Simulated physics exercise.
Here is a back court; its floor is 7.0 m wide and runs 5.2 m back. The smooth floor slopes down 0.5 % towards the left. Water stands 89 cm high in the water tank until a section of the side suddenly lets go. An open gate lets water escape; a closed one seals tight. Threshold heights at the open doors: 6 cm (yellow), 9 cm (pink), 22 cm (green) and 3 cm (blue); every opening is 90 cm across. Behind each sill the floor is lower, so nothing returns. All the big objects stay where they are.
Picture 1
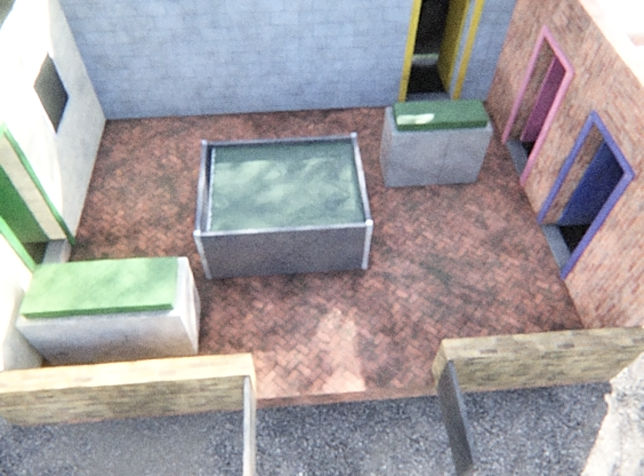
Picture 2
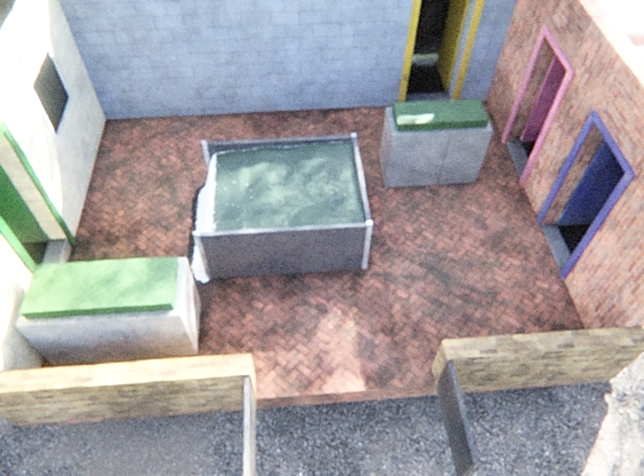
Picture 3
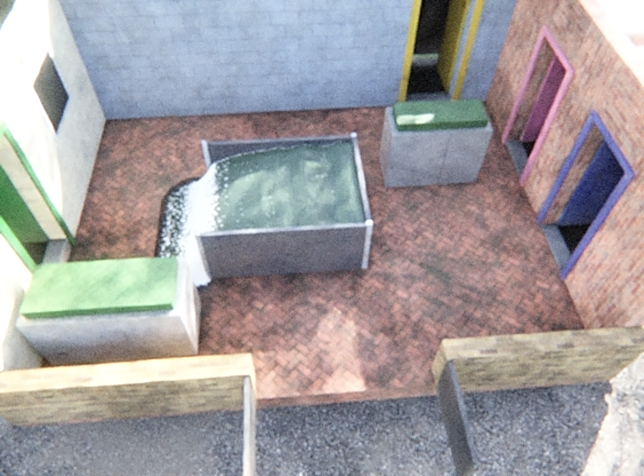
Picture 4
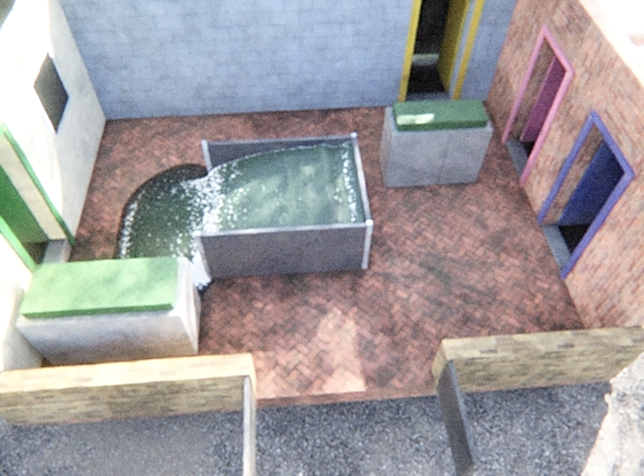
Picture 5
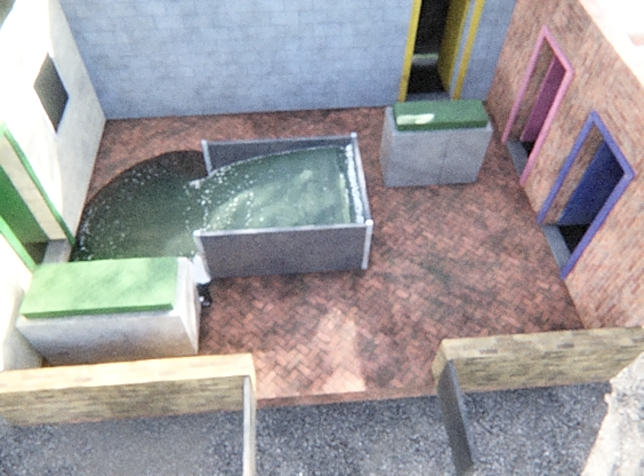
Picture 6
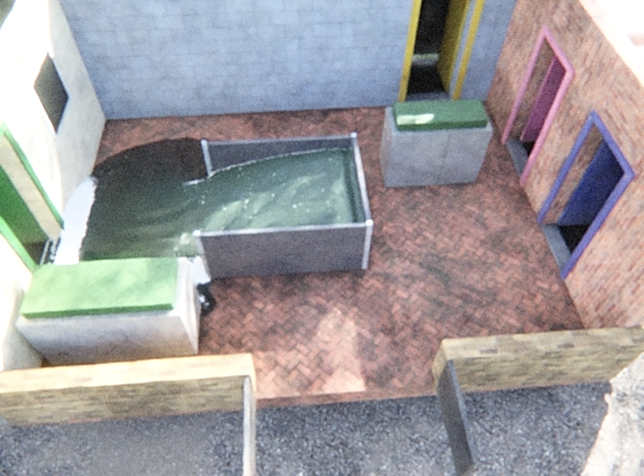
Water pours from the left side of a tank and spreads across the brick floor.
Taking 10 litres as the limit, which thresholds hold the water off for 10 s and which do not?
The water let in: At the yellow door it exceeds the limit; at the pink door it passes the limit; at the green door it goes over the limit; at the blue door it passes the limit.
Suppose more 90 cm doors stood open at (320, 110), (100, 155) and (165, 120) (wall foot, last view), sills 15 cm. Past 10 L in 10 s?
In that order: Under, past it, past it.
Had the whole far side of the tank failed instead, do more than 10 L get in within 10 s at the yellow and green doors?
Then: Yellow above, green under.
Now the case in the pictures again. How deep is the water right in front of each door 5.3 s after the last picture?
Depths in cm: Yellow 9, pink 13, green 12, blue 9.
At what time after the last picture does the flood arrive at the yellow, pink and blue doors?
Arrival: Yellow 2.8 s, pink 3.4 s, blue 4.5 s.
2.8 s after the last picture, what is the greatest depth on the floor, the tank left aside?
Up to some 34 cm.
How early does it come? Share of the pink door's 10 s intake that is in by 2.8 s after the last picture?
Some 0 per cent by then.
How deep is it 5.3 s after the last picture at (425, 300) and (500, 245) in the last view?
In that order: 6 and 1 cm.
Then, 0.7 s after the last picture water covers 25 % of the floor and is deepest (57 cm) near (71, 305); yellow door not reached, pink door not reached, green door 53 cm at the sill, 105 L in, blue door not reached.
Then, 1.5 s after the last picture water covers 30 % of the floor and is deepest (53 cm) near (105, 125); yellow door not reached, pink door not reached, green door 47 cm at the sill, 274 L in, blue door not reached.
Then, 2.8 s after the last picture water covers 65 % of the floor and is deepest (34 cm) near (104, 131); yellow door not reached, pink door not reached, green door 25 cm at the sill, 365 L in, blue door not reached.
Then, 5.3 s after the last picture water covers 90 % of the floor and is deepest (22 cm) near (483, 119); yellow door 9 cm at the sill, 2 L in, pink door 13 cm at the sill, 18 L in, green door 12 cm at the sill, 370 L in, blue door 9 cm at the sill, 4 L in.
Then, 9.3 s after the last picture water covers 100 % of the floor and is deepest (12 cm) near (483, 119); yellow door 11 cm at the sill, 94 L in, pink door 8 cm at the sill, 39 L in, green door 9 cm at the sill, 370 L in, blue door 7 cm at the sill, 73 L in.
